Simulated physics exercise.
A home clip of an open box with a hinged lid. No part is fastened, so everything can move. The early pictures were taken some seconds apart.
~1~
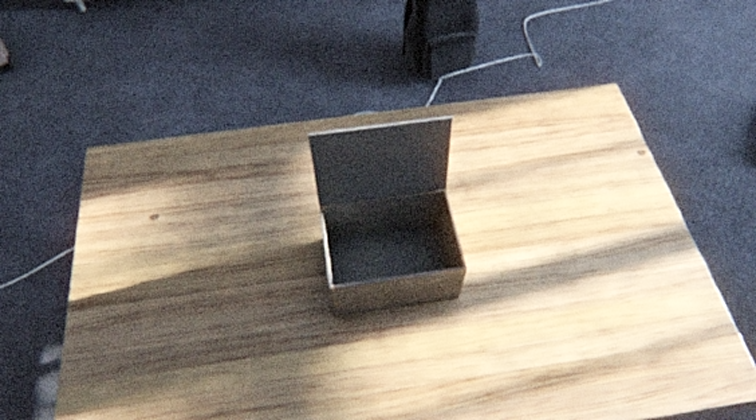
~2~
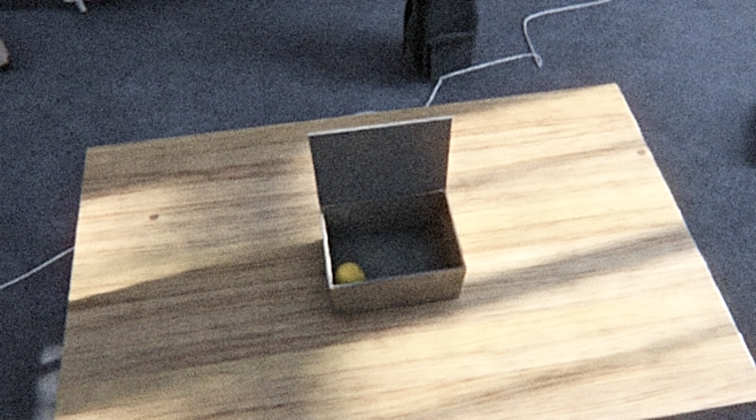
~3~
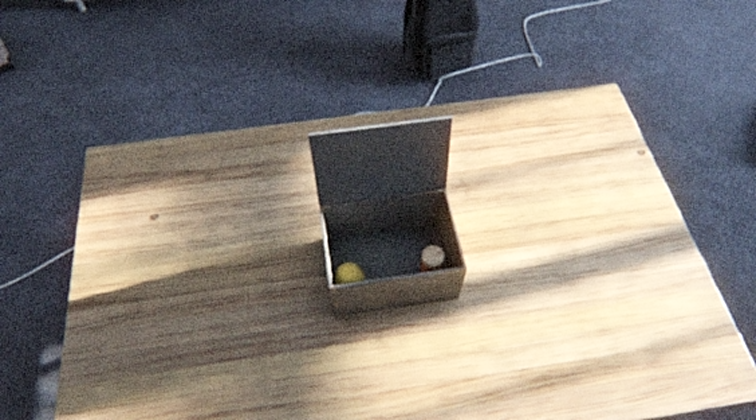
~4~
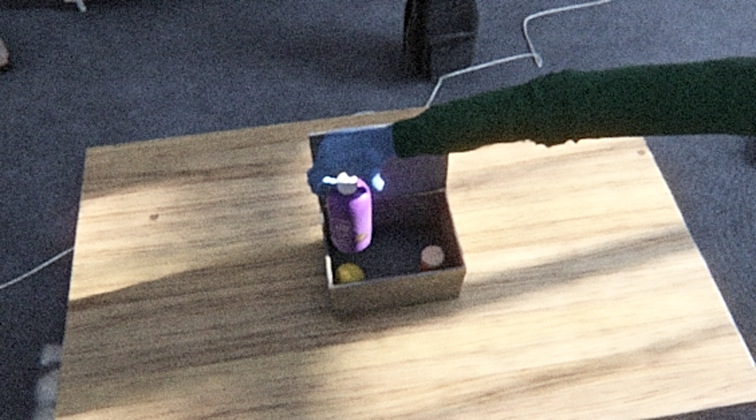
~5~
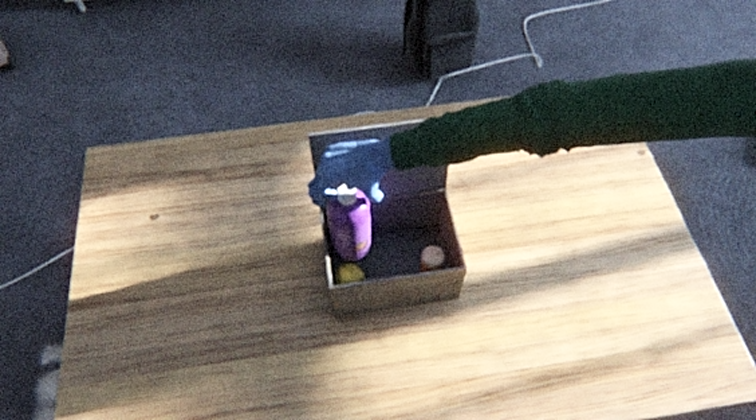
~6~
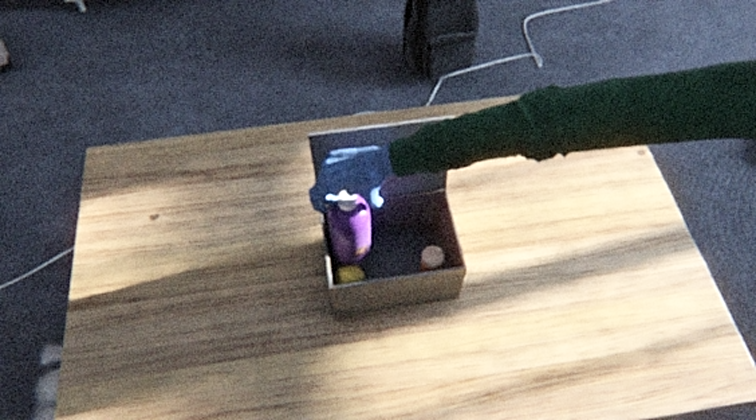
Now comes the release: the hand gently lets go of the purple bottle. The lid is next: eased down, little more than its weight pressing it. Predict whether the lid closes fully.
Prediction: It closes fully.
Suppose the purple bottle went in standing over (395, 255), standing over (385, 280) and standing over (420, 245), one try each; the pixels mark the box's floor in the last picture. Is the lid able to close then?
Try one: Not closed. Try two: Not closed. Try three: Not closed.
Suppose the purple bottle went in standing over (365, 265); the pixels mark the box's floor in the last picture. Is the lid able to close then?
In that case, a gap remains.
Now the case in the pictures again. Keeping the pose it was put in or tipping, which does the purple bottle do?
The purple bottle ends up leaning.
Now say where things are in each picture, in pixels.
In the first picture, the last thing is not in view yet.
In the second picture, the last thing is not in view yet.
In the third picture, the last thing is not in view yet; orange shaker (431, 268).
In the fourth picture, coming down; purple bottle (349, 210); orange shaker (431, 268).
In the fifth picture, coming down; purple bottle (349, 220); orange shaker (431, 268).
In the sixth picture, put in, still held; purple bottle (350, 225); orange shaker (431, 268).
Then, 0.70 s after the last picture, purple bottle tipped 59° from how it was near (383, 235); yellow lemon rolled a little.
Then, 1.40 s after the last picture, lid 72° above the rim; purple bottle on its side near (393, 246); yellow lemon rolled a little.
Then, 2.00 s after the last picture, lid 19° above the rim; purple bottle on its side near (393, 246); yellow lemon rolled a little.
At rest, lid shut; tipped over in the box, purple bottle; the other 2 in place. Seen from the same camera at the end, purple bottle near (393, 246).
